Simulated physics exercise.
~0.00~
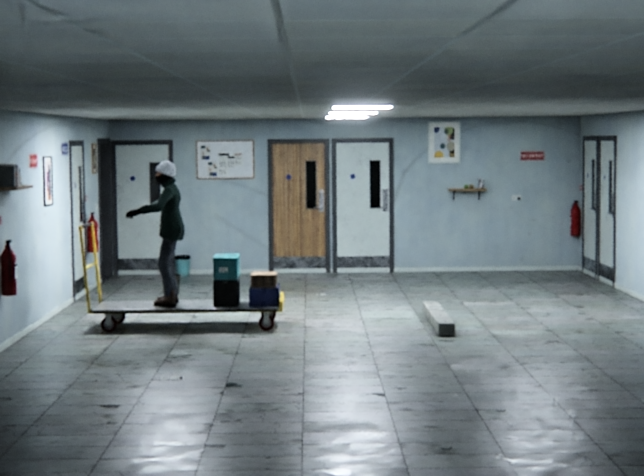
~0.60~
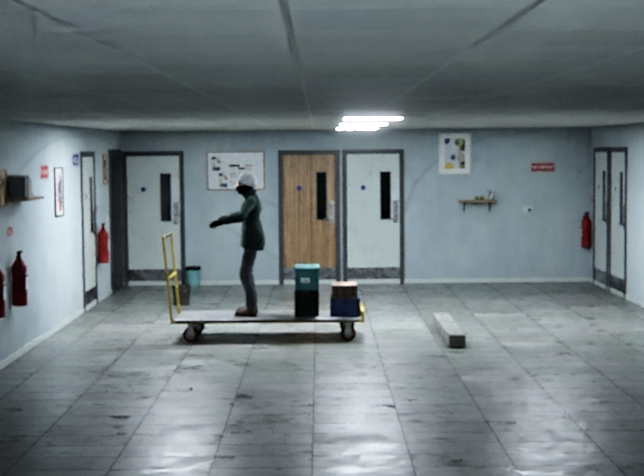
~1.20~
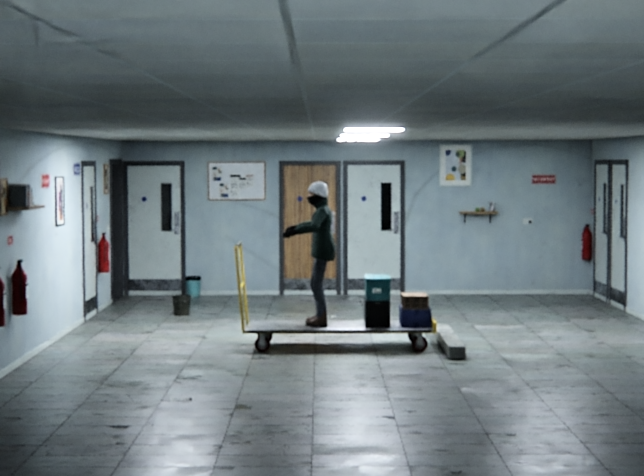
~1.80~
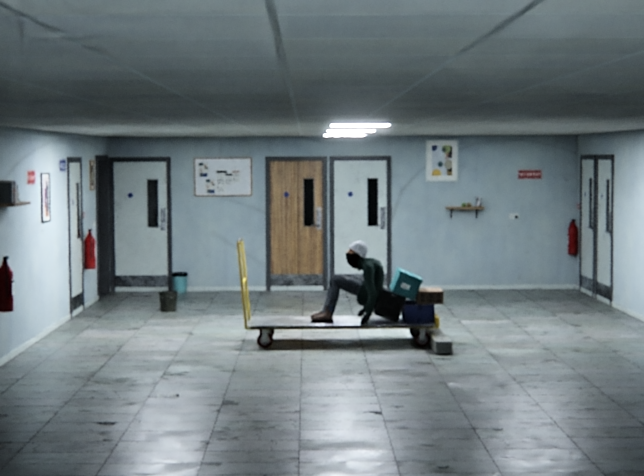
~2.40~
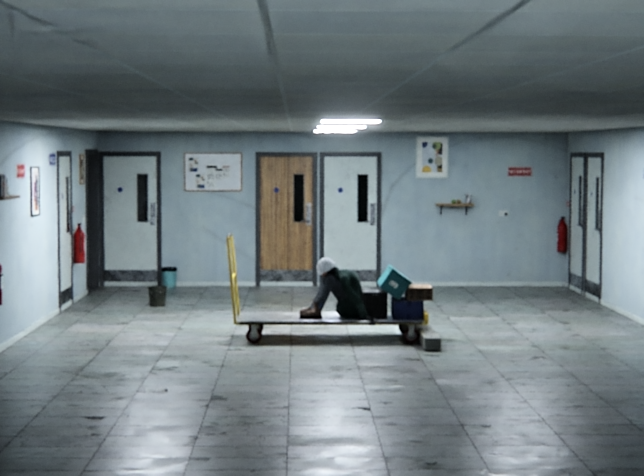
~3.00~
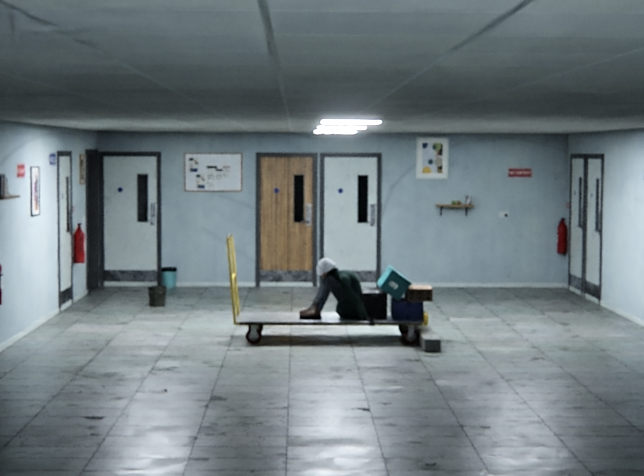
A trolley rolls right into a kerb and stops, and its standing rider slumps against boxes.
